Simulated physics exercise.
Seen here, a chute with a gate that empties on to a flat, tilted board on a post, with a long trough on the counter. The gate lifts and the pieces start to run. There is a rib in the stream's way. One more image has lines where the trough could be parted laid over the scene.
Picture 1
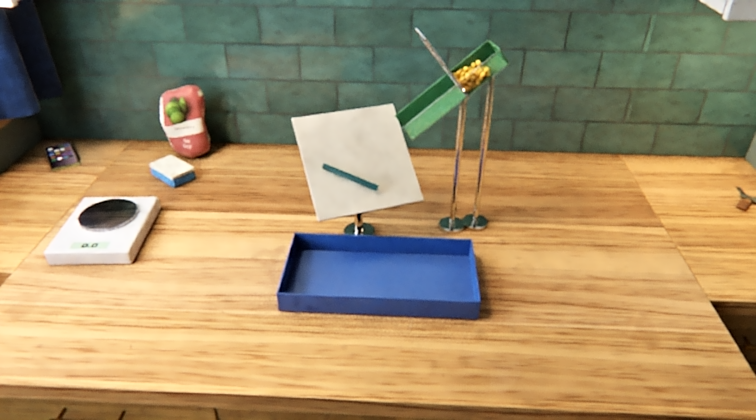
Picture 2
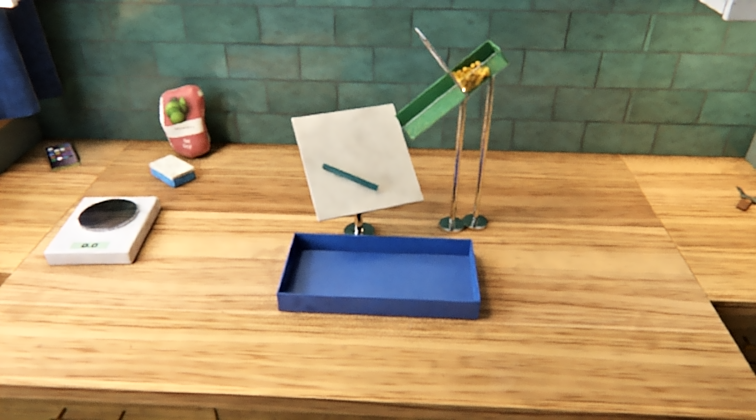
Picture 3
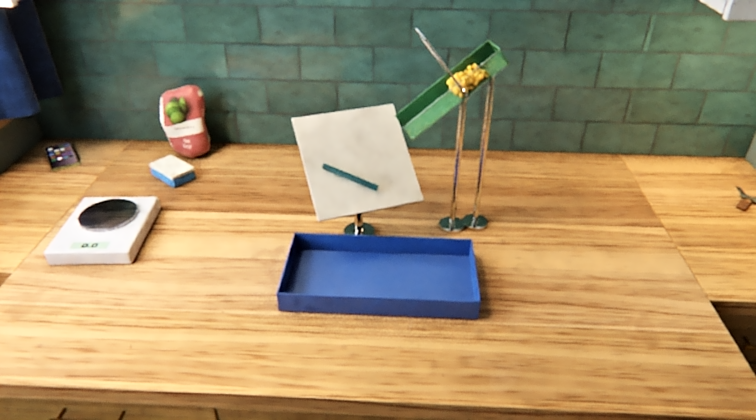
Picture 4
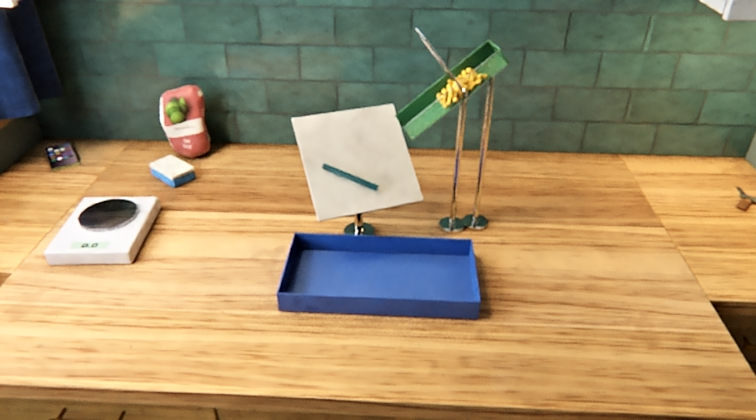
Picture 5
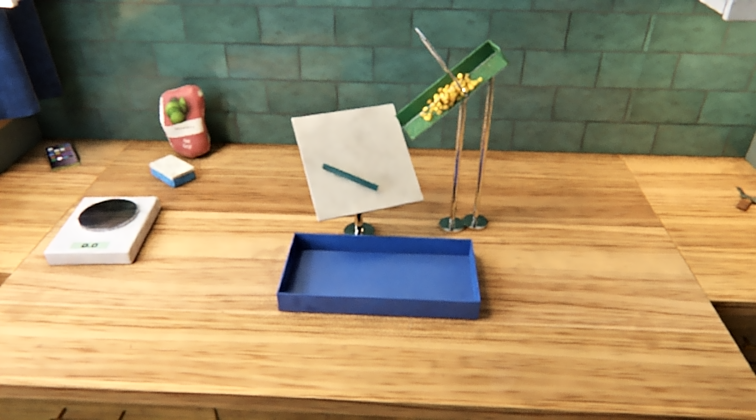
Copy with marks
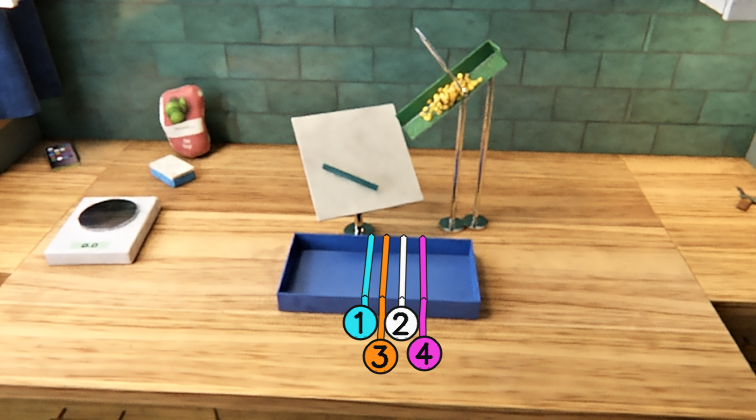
Yellow puffed corn balls slide down a sloping green chute above a tilted white board.
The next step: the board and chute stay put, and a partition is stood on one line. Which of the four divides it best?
It is 2.
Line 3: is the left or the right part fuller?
The right side.
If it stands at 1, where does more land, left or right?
Right.
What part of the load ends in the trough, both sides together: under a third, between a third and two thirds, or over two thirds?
Over two thirds.
On the marked copy, line 1 crosses the front rim at (364, 297); line 2 crosses the front rim at (402, 298); line 3 crosses the front rim at (382, 297); line 4 crosses the front rim at (423, 299).
With 1, of what is caught, a small part on the left of the divider, nearly all on the right.
With 2, of what is caught, about half on the left of the divider, about half on the right.
With 3, of what is caught, a small part on the left of the divider, most on the right.
With 4, of what is caught, nearly all on the left of the divider, a stray few on the right.
